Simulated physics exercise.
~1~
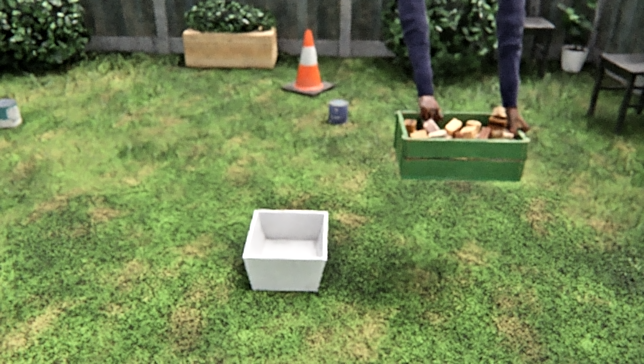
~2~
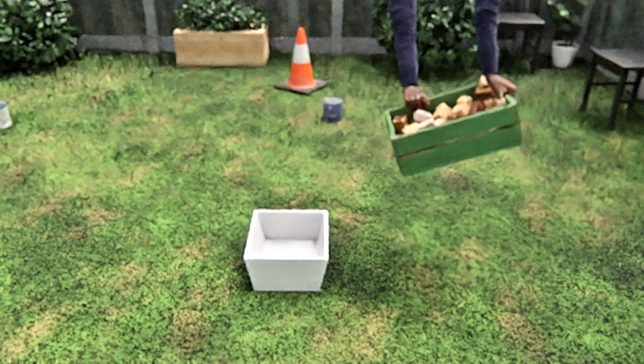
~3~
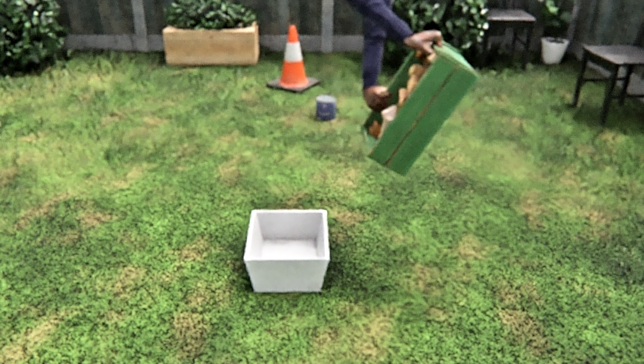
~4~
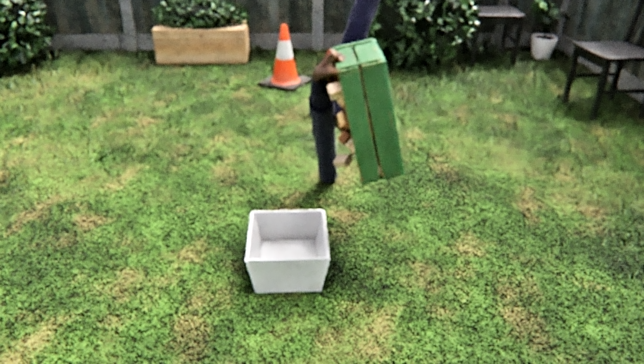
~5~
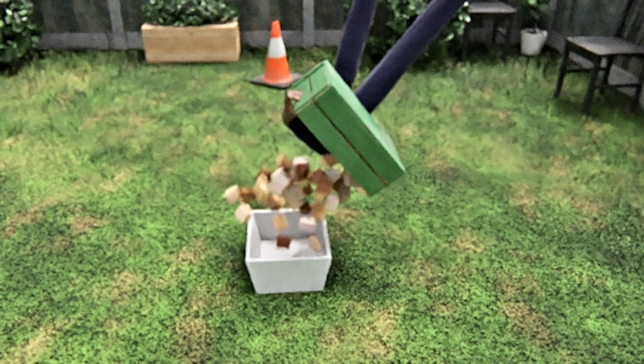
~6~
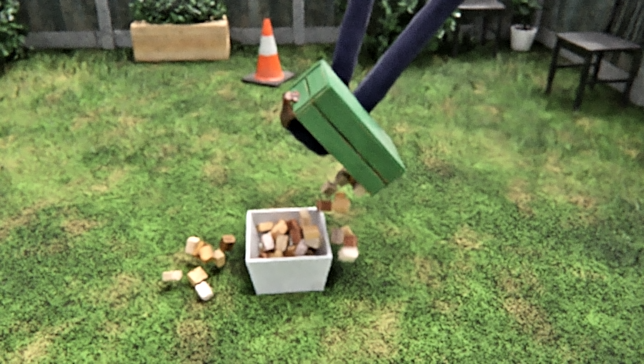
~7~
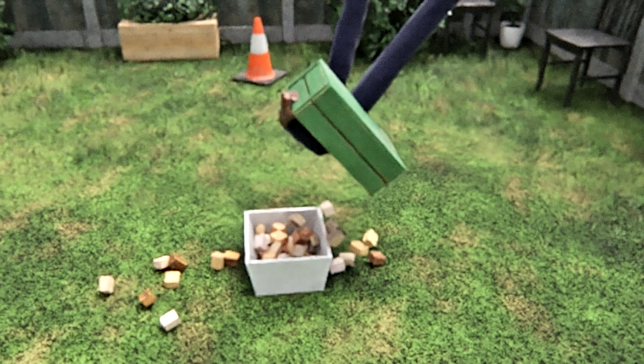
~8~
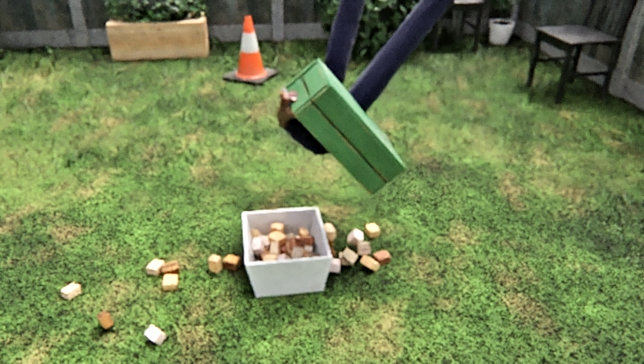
Two hands held a green crate of wooden blocks above a lawn, moved it left and tipped it over a white box; many blocks tumbled in, but others spilled onto the grass on both sides, some rolling left, leaving the crate tilted above.
